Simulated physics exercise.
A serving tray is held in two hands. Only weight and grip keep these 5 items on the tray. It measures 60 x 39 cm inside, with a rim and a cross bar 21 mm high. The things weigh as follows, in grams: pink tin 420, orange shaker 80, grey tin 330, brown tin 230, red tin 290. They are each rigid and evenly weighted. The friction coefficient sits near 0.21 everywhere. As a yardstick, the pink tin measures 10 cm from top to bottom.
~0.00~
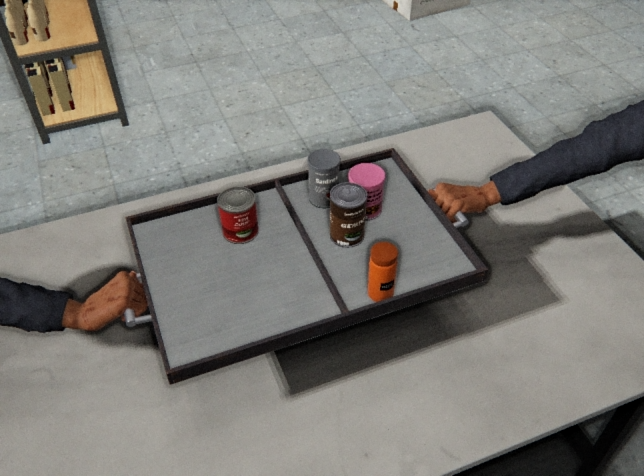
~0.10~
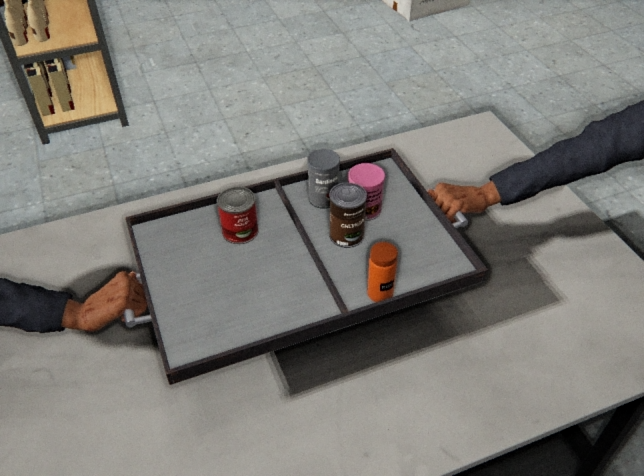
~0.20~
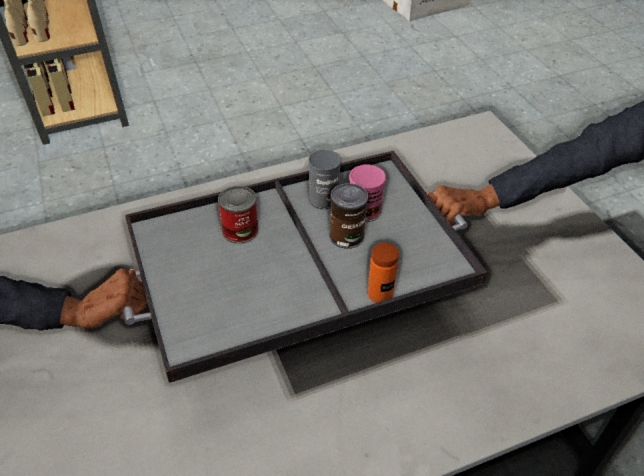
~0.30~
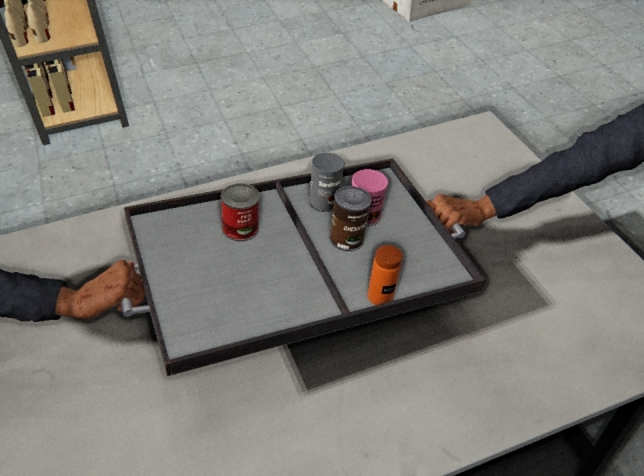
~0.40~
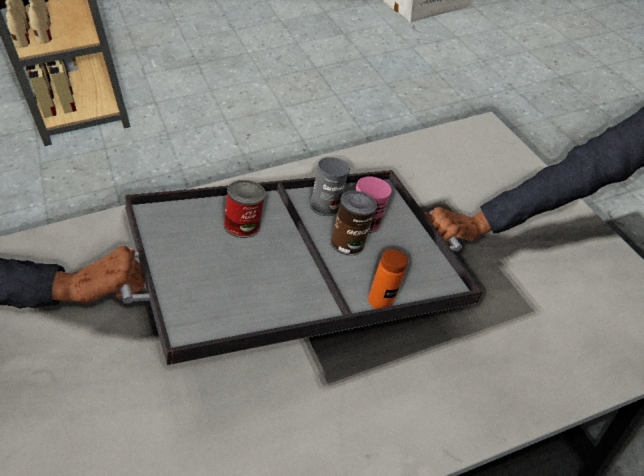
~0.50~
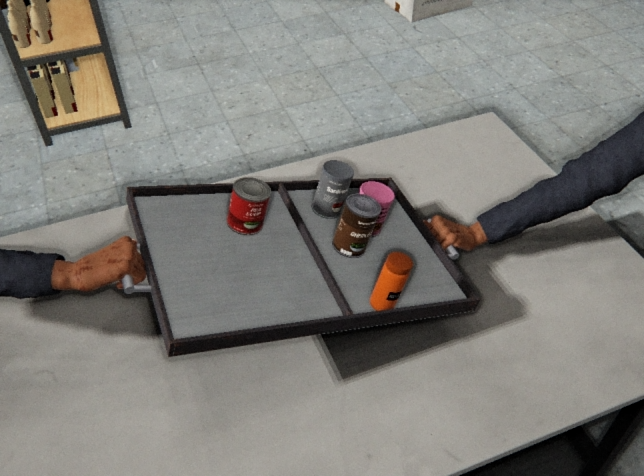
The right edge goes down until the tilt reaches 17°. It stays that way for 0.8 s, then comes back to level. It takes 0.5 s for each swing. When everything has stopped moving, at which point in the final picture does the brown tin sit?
The brown tin sits at (429, 207).
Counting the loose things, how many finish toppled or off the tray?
My answer is 1.
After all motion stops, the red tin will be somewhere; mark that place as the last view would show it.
Roughly pixel (275, 208).
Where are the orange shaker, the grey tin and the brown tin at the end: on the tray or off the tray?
Once it all settles, the orange shaker leaves its surface, the grey tin stays on its surface and the brown tin stays on its surface.
By 0.80 s, tilt 17°, right edge down; brown tin 6 cm from its spot near (382, 226); red tin 7 cm from its spot; orange shaker 6 cm from its spot.
By 1.00 s, tilt 17°, right edge down; brown tin 13 cm from its spot near (413, 228); orange shaker 15 cm from its spot; grey tin 14 cm from its spot.
By 1.50 s, tilt 16°, right edge down; orange shaker now off the tray; brown tin 16 cm from its spot near (428, 232); grey tin 17 cm from its spot.
When it is over (2.4 s), off the tray, orange shaker; not toppled but over 5 cm from the start, pink tin, grey tin, brown tin and red tin. In the last view, brown tin near (429, 207).
